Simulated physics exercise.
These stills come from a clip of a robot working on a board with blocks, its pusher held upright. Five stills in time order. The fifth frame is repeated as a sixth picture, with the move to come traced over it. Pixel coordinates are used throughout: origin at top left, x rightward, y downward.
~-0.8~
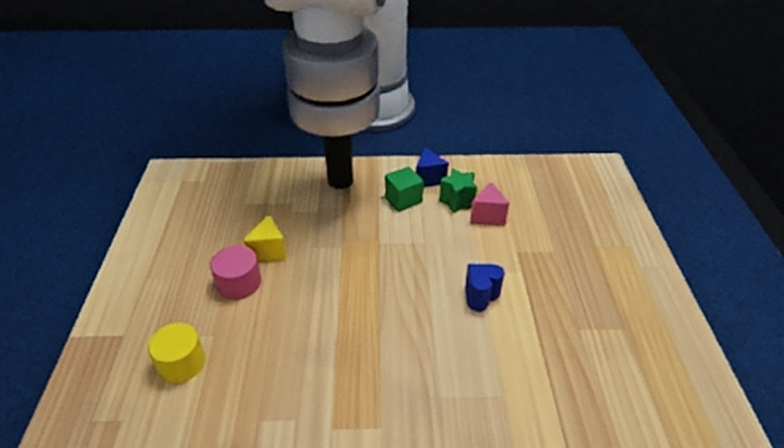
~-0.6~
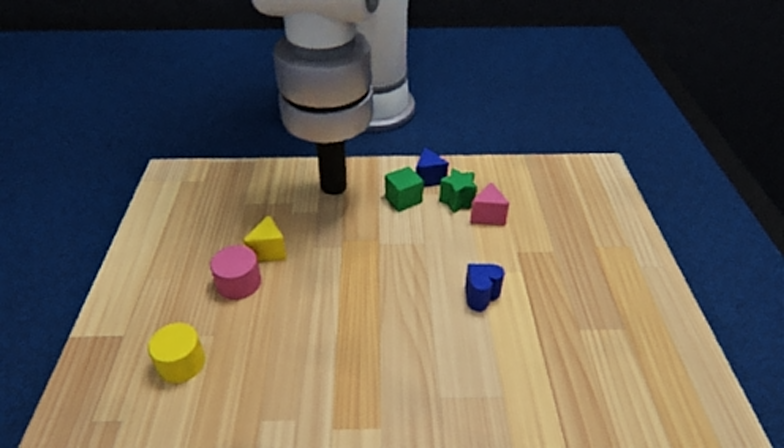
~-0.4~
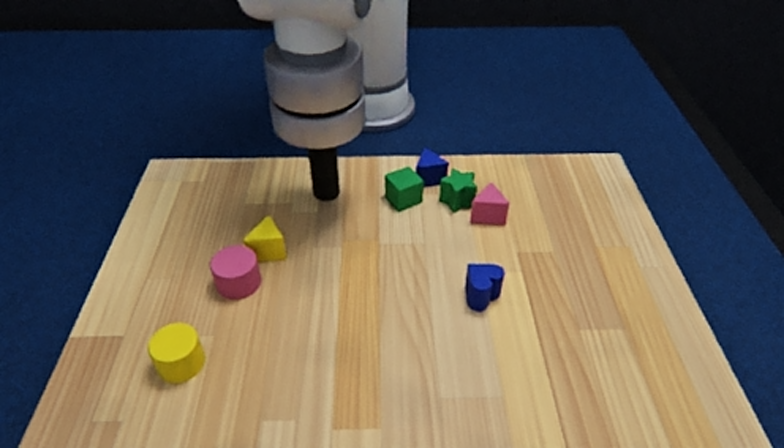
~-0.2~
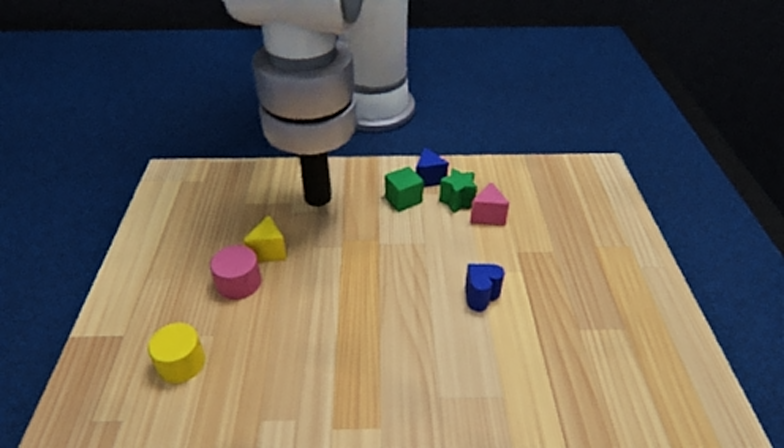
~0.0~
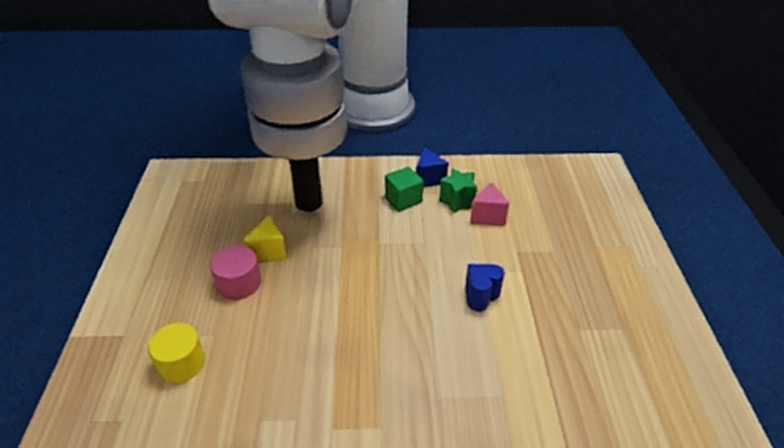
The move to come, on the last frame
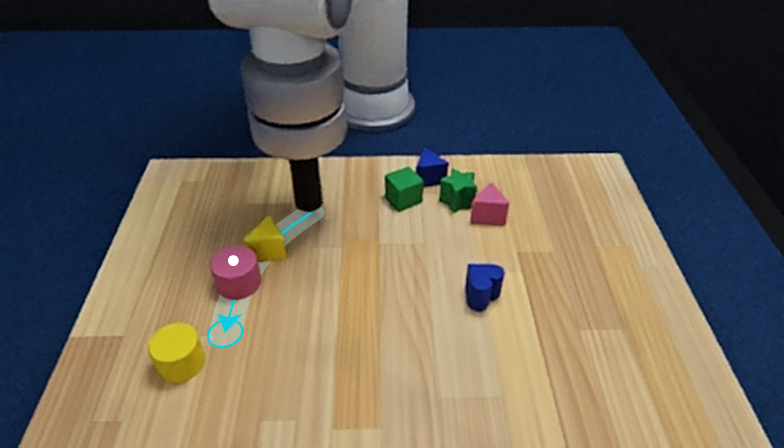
A grey and white robot arm with a black pusher stands at the far edge of a pale wooden board on blue cloth, seen from above at a fixed angle. Yellow and pink round blocks and a yellow triangle lie on the left, with green, blue and pink blocks toward the right. The pusher moves slowly left and slightly nearer, nearing the yellow triangle, while every block stays still.
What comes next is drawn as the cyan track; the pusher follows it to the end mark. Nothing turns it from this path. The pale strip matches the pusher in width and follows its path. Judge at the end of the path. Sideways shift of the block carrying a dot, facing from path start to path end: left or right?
Heads left.
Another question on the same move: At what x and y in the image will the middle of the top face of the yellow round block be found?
My estimate: (143, 371).
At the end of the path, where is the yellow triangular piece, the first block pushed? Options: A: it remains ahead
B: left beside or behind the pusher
B
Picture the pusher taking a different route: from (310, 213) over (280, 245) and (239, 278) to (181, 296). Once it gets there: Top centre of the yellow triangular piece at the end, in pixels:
About (181, 251).
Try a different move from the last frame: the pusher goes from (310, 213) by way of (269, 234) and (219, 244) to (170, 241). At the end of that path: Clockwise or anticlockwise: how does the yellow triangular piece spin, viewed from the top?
Top view: Counterclockwise.
Path on the board, from (310, 213) over (271, 243) and (241, 283) to (225, 333); the dot is on the pink round block.
On the path given first. One third of the way, pusher at (268, 233); pink round block at (227, 273); yellow triangular piece at (256, 242), turned 30° anticlockwise.
Two thirds of the way, pusher at (238, 273); pink round block at (216, 294); yellow triangular piece at (257, 276), turned 90° anticlockwise.
At the end, pusher at (222, 323); yellow round block at (143, 371); pink round block at (193, 345); yellow triangular piece at (258, 287), turned 145° anticlockwise.
